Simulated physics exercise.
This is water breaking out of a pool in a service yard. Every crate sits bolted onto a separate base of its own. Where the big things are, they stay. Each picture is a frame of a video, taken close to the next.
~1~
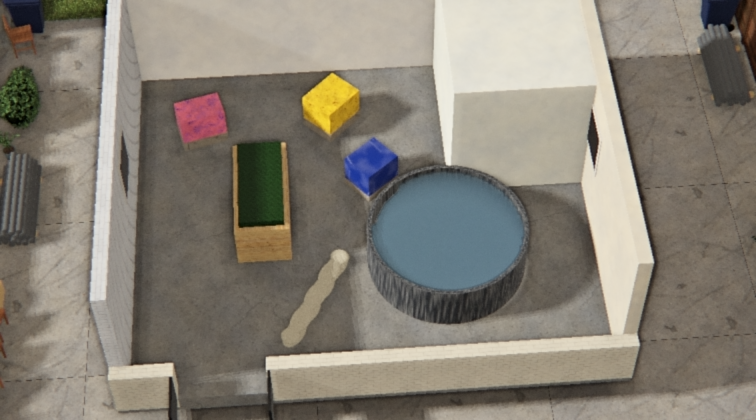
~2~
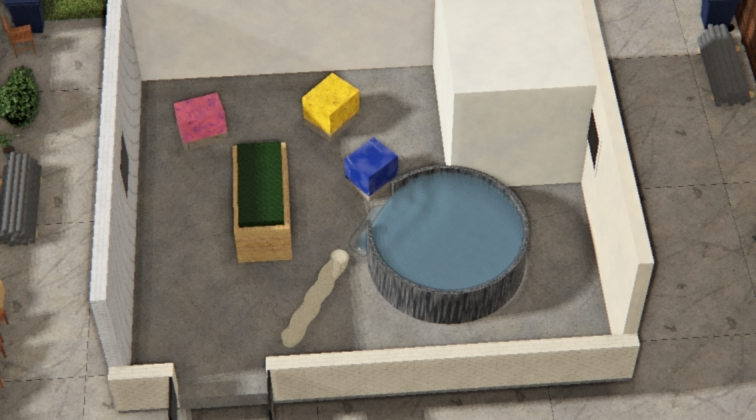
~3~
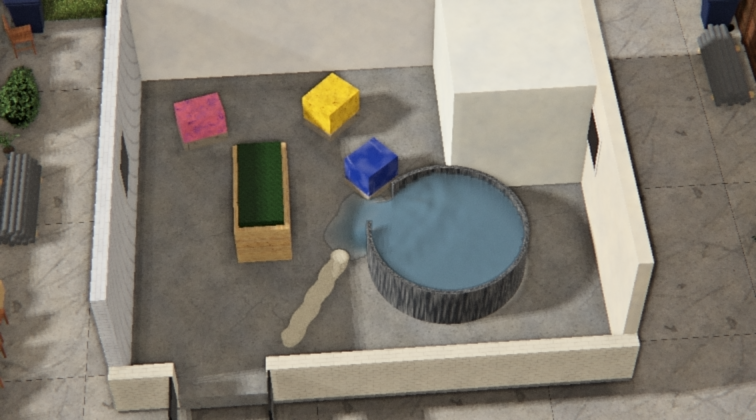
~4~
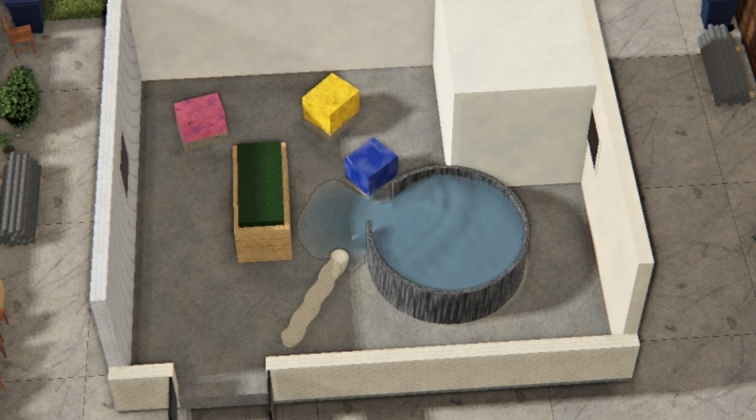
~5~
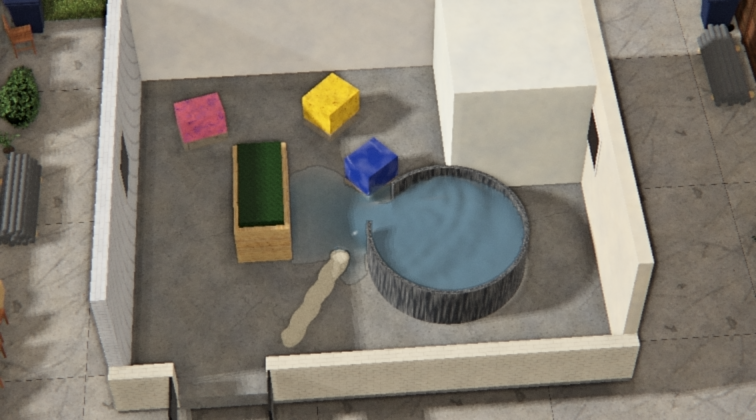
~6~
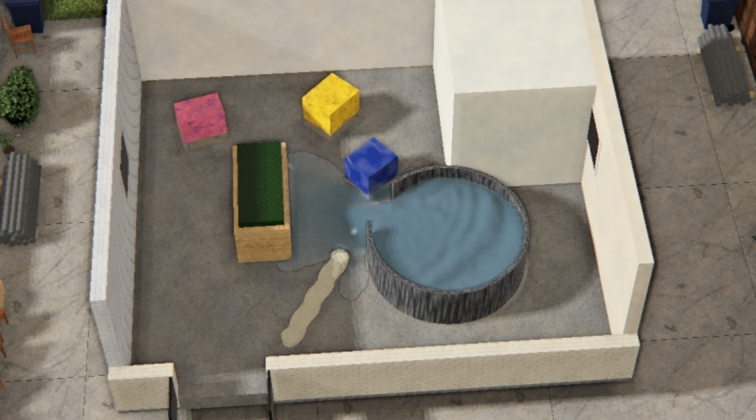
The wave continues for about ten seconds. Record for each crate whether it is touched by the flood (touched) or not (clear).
Outcome: The pink crate has no water on it afterwards; the yellow crate has water on it afterwards; the blue crate has water on it afterwards.
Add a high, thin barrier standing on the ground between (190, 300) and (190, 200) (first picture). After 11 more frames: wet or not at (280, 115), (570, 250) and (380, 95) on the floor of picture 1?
Outcome by spot, in order - watered, unwatered, unwatered.
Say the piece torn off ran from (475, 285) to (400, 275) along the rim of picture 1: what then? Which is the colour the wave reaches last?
It's the yellow-painted one.
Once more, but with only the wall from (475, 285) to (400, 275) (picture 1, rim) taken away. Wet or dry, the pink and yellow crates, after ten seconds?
The pink crate is left dry, the yellow crate is left dry.
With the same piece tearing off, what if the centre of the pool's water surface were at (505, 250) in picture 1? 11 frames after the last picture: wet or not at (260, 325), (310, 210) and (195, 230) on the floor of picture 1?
Submerged, submerged, untouched.
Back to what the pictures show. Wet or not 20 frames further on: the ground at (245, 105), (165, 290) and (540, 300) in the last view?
One after the other: Awash, free of water, dry.
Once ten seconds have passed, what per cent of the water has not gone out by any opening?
Some 86 parts in a hundred have not run off.
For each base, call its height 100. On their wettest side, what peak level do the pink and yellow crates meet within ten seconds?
60 and 200 per cent, in that order.
A moment on, water covers 20 % of the floor; the pink crate water round its plinth, the yellow crate water round its plinth, the blue crate water round its plinth.
Next, water covers 30 % of the floor; the pink crate water round its plinth, the yellow crate water round its plinth, the blue crate water round its plinth.
Then, water covers 55 % of the floor; the pink crate water round its plinth, the yellow crate water round its plinth, the blue crate water round its plinth.
Later, water covers 75 % of the floor; the pink crate water round its plinth, the yellow crate water round its plinth, the blue crate water round its plinth.
In the end, water covers 90 % of the floor; the pink crate stayed above the water, the yellow crate was topped, the blue crate was topped.
